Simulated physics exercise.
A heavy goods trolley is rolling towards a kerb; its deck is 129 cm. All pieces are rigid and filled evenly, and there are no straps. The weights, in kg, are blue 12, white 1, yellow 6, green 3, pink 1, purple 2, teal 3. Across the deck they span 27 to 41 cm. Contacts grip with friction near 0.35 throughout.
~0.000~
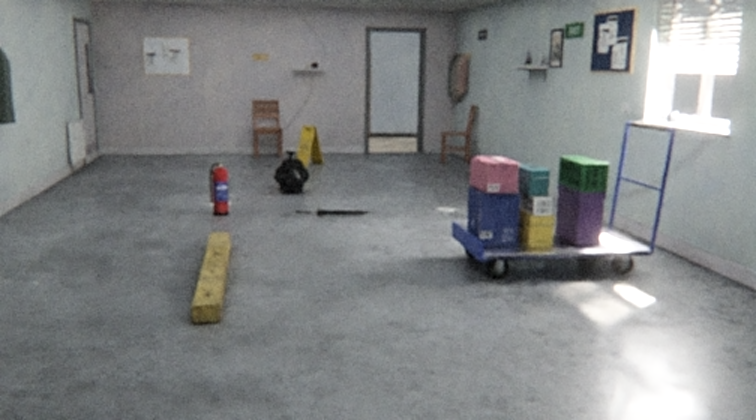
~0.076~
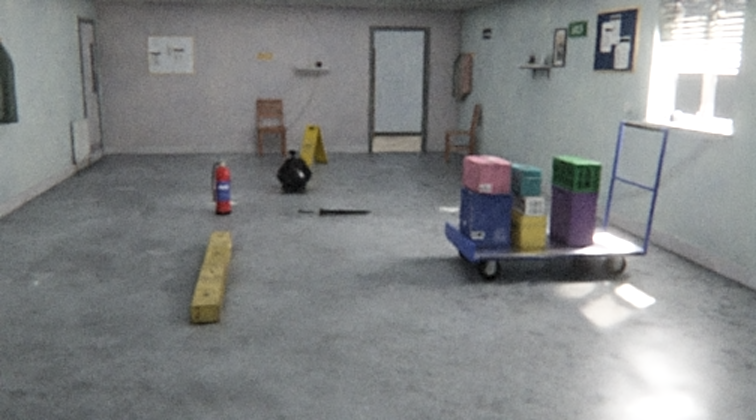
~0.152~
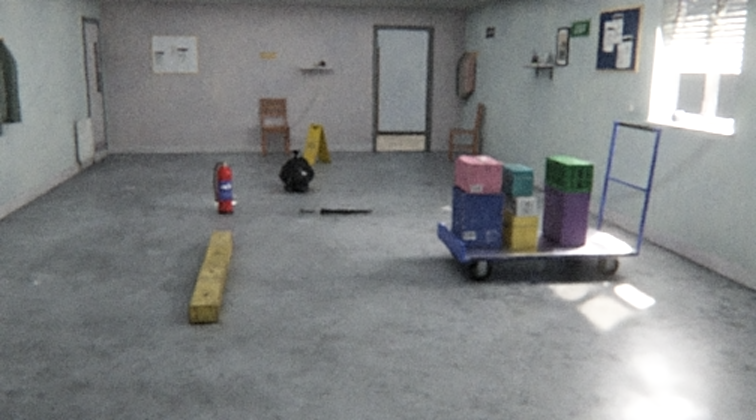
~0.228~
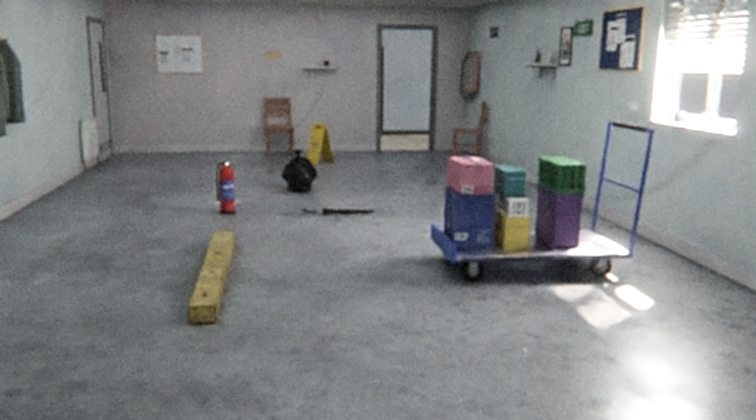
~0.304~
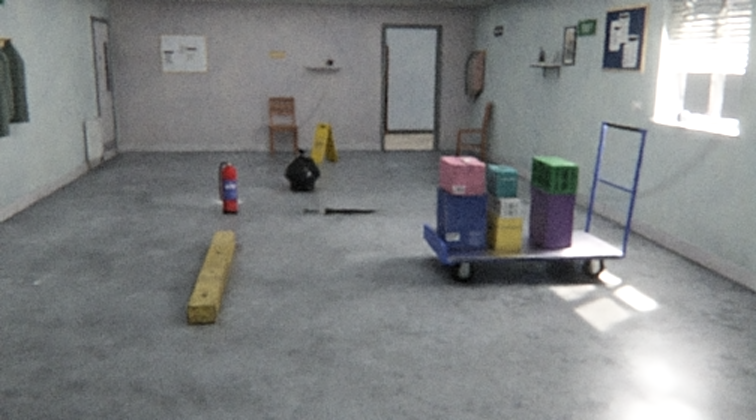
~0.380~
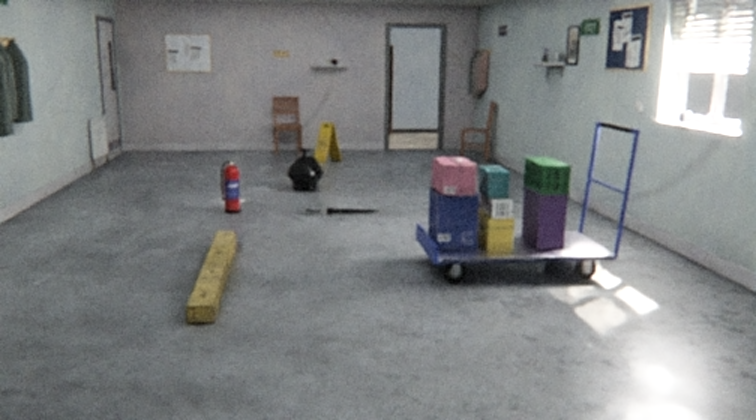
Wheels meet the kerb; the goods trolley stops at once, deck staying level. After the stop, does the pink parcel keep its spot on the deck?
It is held.
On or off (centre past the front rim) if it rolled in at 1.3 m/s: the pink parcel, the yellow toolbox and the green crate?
So pink goes over the edge, yellow stays, green stays.
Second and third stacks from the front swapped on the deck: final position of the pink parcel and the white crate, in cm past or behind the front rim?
The pink one would rest 10 cm behind the front rim and white 80 cm behind it.
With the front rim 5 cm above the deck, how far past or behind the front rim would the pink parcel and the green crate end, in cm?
Then neither clears the rim: Pink ends 10 cm short and green 60 cm short.
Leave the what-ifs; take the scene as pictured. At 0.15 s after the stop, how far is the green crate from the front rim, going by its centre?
Behind the rim, near 80 cm.
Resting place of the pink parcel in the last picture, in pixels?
Roughly at (224, 178).
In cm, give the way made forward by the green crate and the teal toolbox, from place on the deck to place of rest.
Approximate forward shift in cm: Green near 30, teal near 10.
The wheels strike at 2.17 s.
After 2.57 s the pink parcel is 9 cm behind the rim, tilted 0°, near (224, 178) in the last picture's view.
After 2.97 s the pink parcel is 9 cm behind the rim, tilted 0°, near (224, 178) in the last picture's view.
At rest, 3.2 s, nothing is past the rim; behind it, blue carton, white crate, yellow toolbox, green crate, pink parcel, purple tote and teal toolbox.
